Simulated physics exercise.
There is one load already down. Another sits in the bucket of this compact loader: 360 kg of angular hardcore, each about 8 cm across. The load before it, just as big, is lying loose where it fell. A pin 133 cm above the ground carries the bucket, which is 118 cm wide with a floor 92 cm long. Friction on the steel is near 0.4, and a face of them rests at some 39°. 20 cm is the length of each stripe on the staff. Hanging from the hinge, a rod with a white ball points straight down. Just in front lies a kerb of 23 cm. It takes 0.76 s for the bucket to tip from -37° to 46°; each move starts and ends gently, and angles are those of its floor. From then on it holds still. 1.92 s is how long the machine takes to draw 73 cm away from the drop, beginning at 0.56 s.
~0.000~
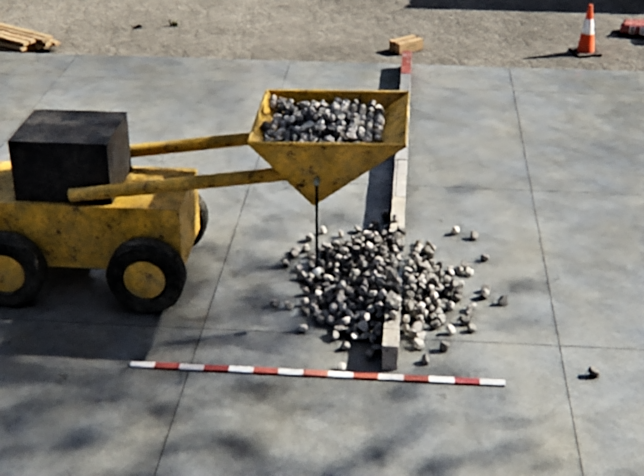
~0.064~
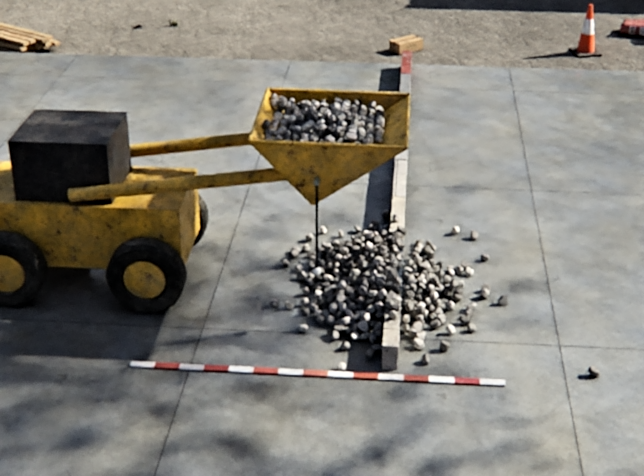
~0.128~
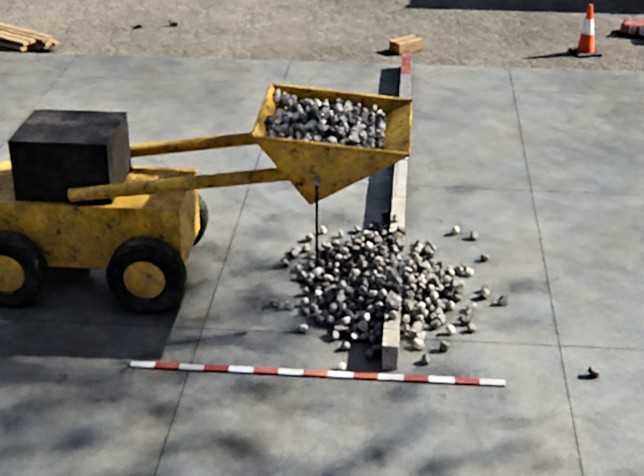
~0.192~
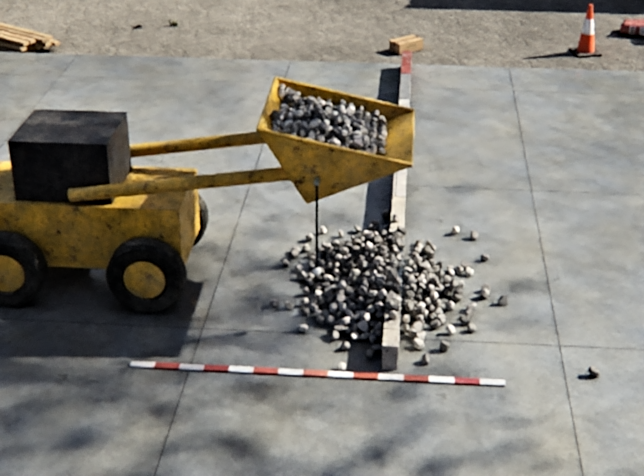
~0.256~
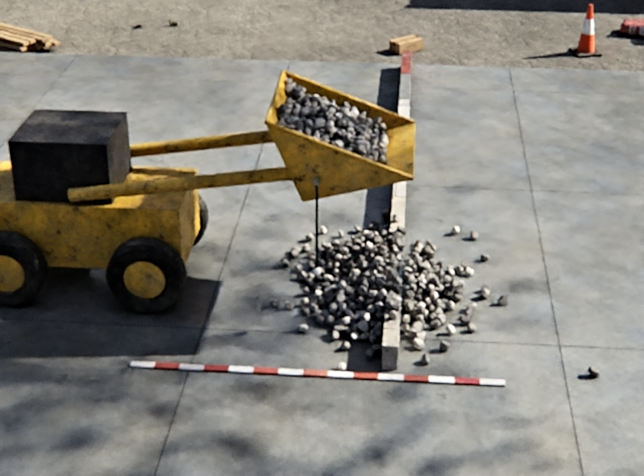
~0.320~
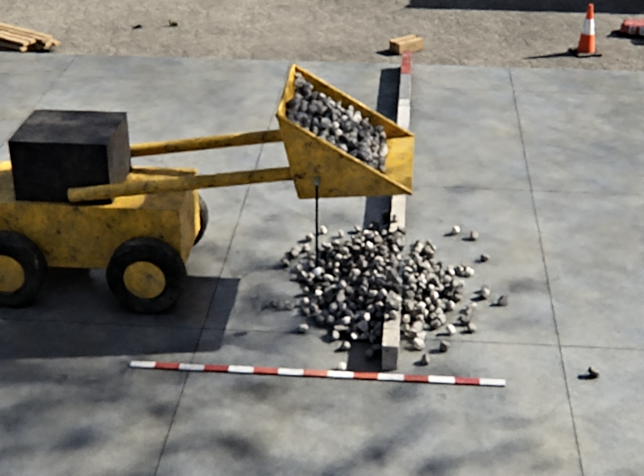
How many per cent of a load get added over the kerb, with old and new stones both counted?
55 %.
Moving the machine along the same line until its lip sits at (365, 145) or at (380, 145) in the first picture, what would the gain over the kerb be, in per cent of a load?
Some 10 percent first and 20 percent second.
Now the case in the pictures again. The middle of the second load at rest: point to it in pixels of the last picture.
They come to rest centred about (408, 278).
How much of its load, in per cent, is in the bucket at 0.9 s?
Close to 70 in a hundred is still held.
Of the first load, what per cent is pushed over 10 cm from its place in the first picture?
Some 5 percent, give or take.
After 0.6 s the floor is at 33°; in per cent of one load, 100 in the bucket, 83 on this side of the kerb, 17 over the kerb; the foremost stones are at (494, 289).
After 0.9 s the floor is at 46°; in per cent of one load, 72 in the bucket, 110 on this side of the kerb, 18 over the kerb; the foremost stones are at (494, 289).
After 2.9 s the floor is at 46°; in per cent of one load, 0 in the bucket, 128 on this side of the kerb, 72 over the kerb; the foremost stones are at (543, 289).
After 5.6 s the floor is at 46°; in per cent of one load, 0 in the bucket, 128 on this side of the kerb, 72 over the kerb; the foremost stones are at (543, 289). Net gain over the kerb, 55.
